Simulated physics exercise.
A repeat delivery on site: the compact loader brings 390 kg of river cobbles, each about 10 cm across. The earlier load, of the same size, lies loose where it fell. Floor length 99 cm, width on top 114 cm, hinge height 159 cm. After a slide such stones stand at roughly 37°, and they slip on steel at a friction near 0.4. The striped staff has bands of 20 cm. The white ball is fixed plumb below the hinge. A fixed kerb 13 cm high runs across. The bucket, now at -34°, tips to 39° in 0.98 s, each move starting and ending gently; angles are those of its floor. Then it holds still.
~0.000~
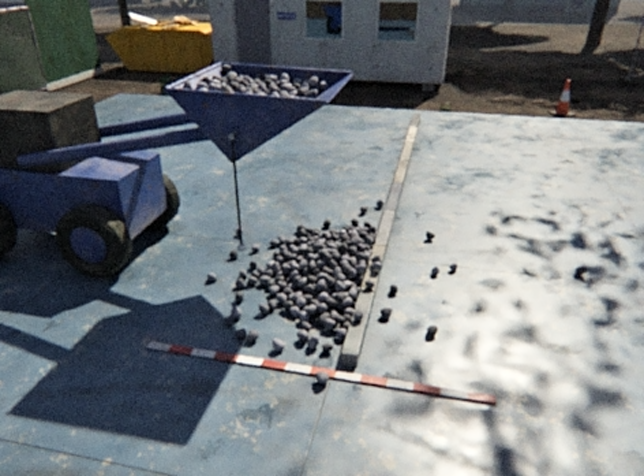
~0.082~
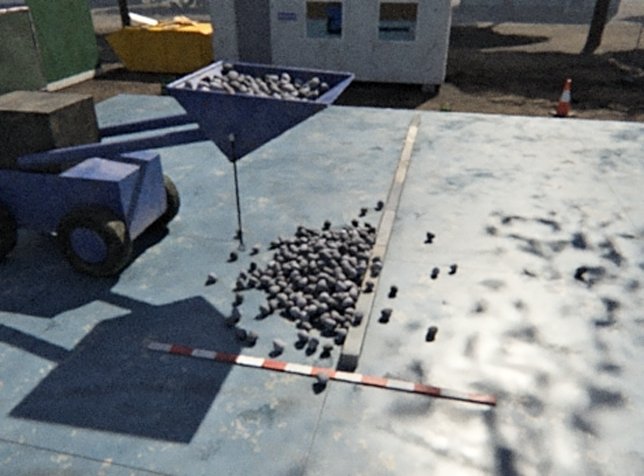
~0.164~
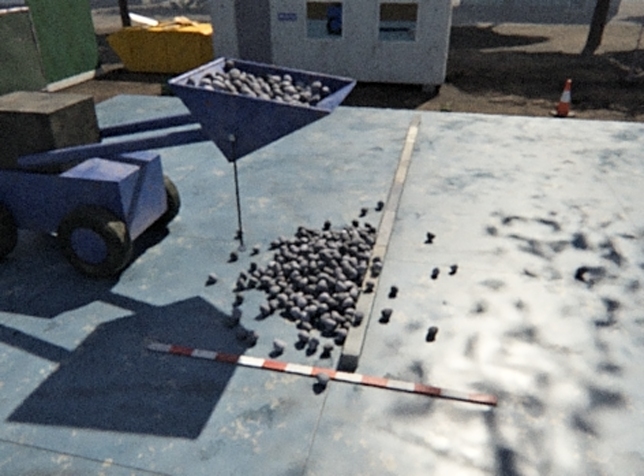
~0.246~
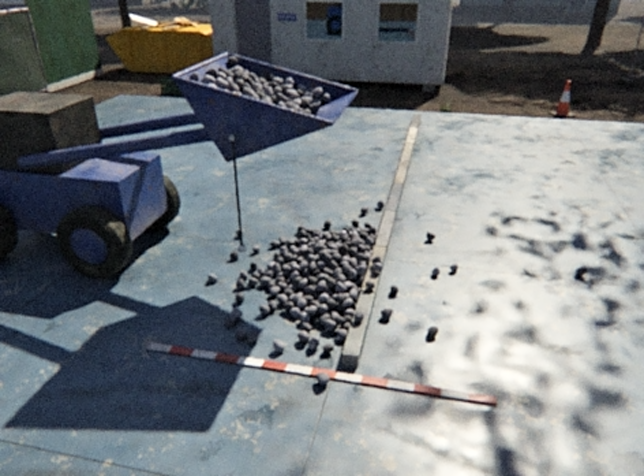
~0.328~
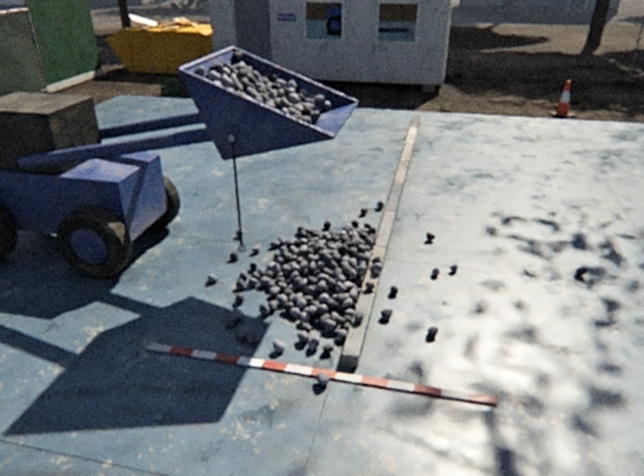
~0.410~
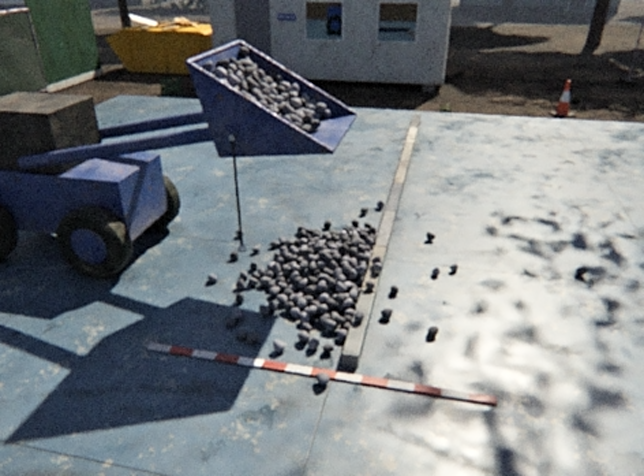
Blue loader tilting its raised bucket of grey cobbles down toward the right, above a loose cobble pile beside a kerb.
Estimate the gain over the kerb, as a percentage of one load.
About 59 per cent.
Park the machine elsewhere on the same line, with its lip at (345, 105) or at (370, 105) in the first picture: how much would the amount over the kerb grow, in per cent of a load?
First some 80, then 95 per cent.
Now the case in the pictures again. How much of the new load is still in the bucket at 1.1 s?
Roughly 70 per cent is still inside.
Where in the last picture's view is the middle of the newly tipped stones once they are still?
Near (394, 276).
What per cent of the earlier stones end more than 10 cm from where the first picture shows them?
Roughly 5 per cent of them.
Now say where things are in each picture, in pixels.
Lip at (327, 102), floor tilted -34°, highest stones at (238, 79). The earlier load is highest near (336, 251), 24 cm above ground level, 98 % on this side of the kerb, 2 % over the kerb, in the first picture.
The bucket is at -33°, its lip at (328, 105); the top of the load is at (227, 78); the stones move at 0.1 m/s on average, in the second picture.
The bucket is at -29°, its lip at (330, 113); the top of the load is at (229, 76); the stones move at 0.3 m/s on average, in the third picture.
The bucket is at -22°, its lip at (332, 124); the top of the load is at (231, 72); the stones move at 0.4 m/s on average, in the fourth picture.
The bucket is at -15°, its lip at (334, 138); the top of the load is at (236, 68); the stones move at 0.4 m/s on average, in the fifth picture.
Lip at (333, 153), floor tilted -6°, highest stones at (241, 64); the stones move at 0.5 m/s on average, in the sixth picture.
After 0.7 s the floor is at 28°; in per cent of one load, 100 in the bucket, 98 on this side of the kerb, 2 over the kerb; the foremost stones are at (438, 279).
After 1.1 s the floor is at 39°; in per cent of one load, 72 in the bucket, 126 on this side of the kerb, 2 over the kerb; the foremost stones are at (438, 279).
After 1.4 s the floor is at 39°; in per cent of one load, 17 in the bucket, 166 on this side of the kerb, 17 over the kerb; the foremost stones are at (453, 281).
After 4.2 s the floor is at 39°; in per cent of one load, 0 in the bucket, 139 on this side of the kerb, 61 over the kerb; the foremost stones are at (617, 340). Net gain over the kerb, 59.
